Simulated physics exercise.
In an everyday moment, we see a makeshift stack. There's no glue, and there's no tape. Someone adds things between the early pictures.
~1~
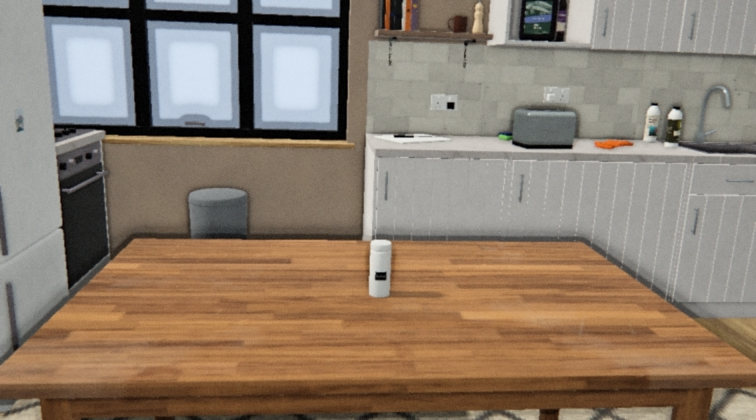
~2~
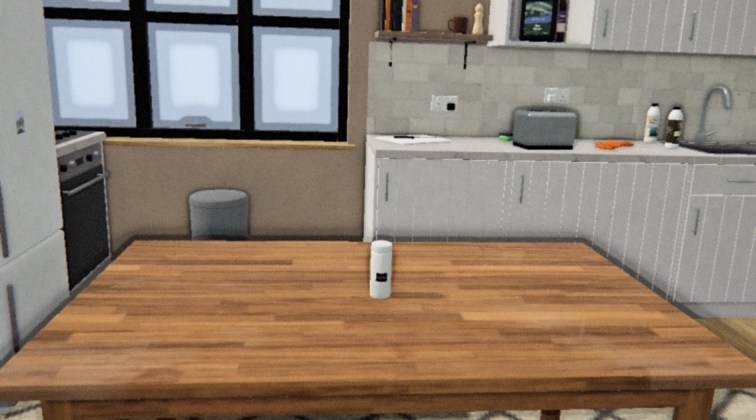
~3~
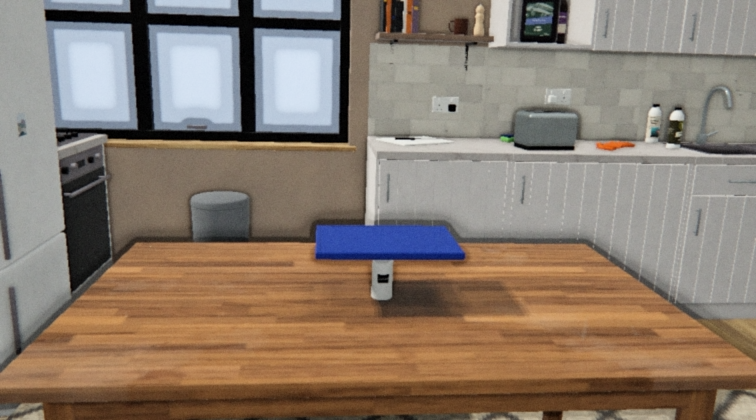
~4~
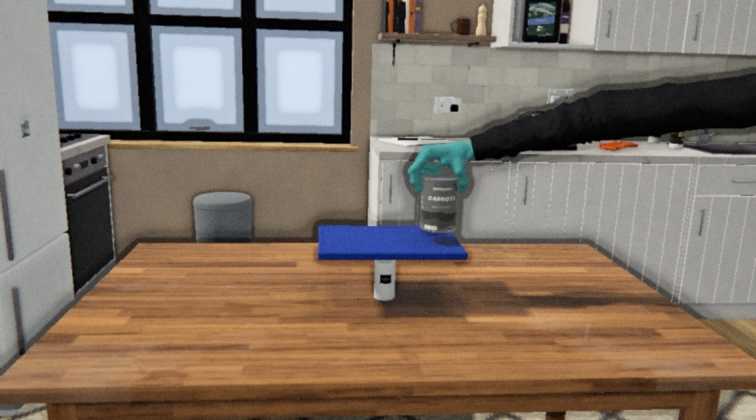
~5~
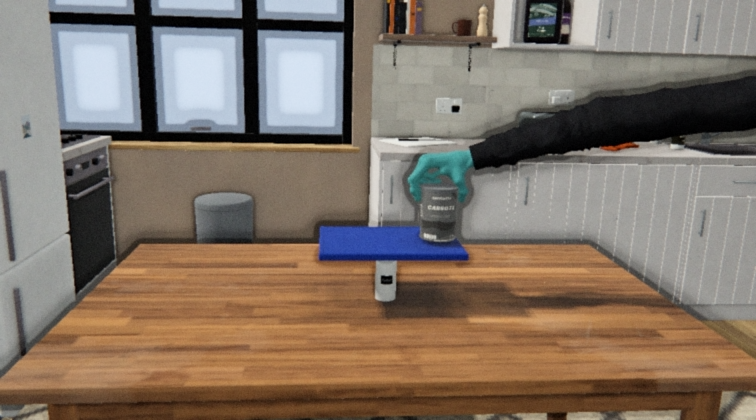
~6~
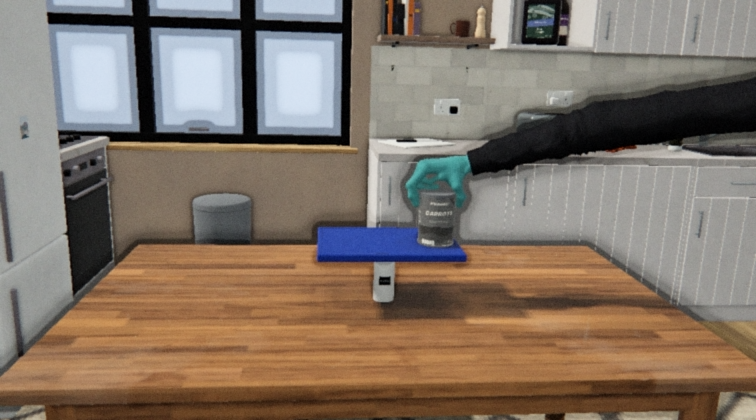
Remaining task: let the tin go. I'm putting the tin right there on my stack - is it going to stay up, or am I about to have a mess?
It is going to fail to remain upright.
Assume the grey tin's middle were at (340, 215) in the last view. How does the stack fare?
Well, it crumbles then.
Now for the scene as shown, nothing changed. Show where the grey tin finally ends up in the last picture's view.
Around (498, 292).
Then, 0.30 s after the last picture, grey tin now fallen; blue lid tipped 52° from how it was.
Then, 0.50 s after the last picture, blue lid tipped 55° from how it was; white shaker tipped 19° from how it was.
Then, 0.60 s after the last picture, blue lid now fallen; white shaker tipped 55° from how it was.
Then, 0.90 s after the last picture, white shaker now fallen.
By the end, fallen, white shaker, grey tin and blue lid. Seen from the same camera at the end, grey tin near (498, 292). The stack loses its balance.
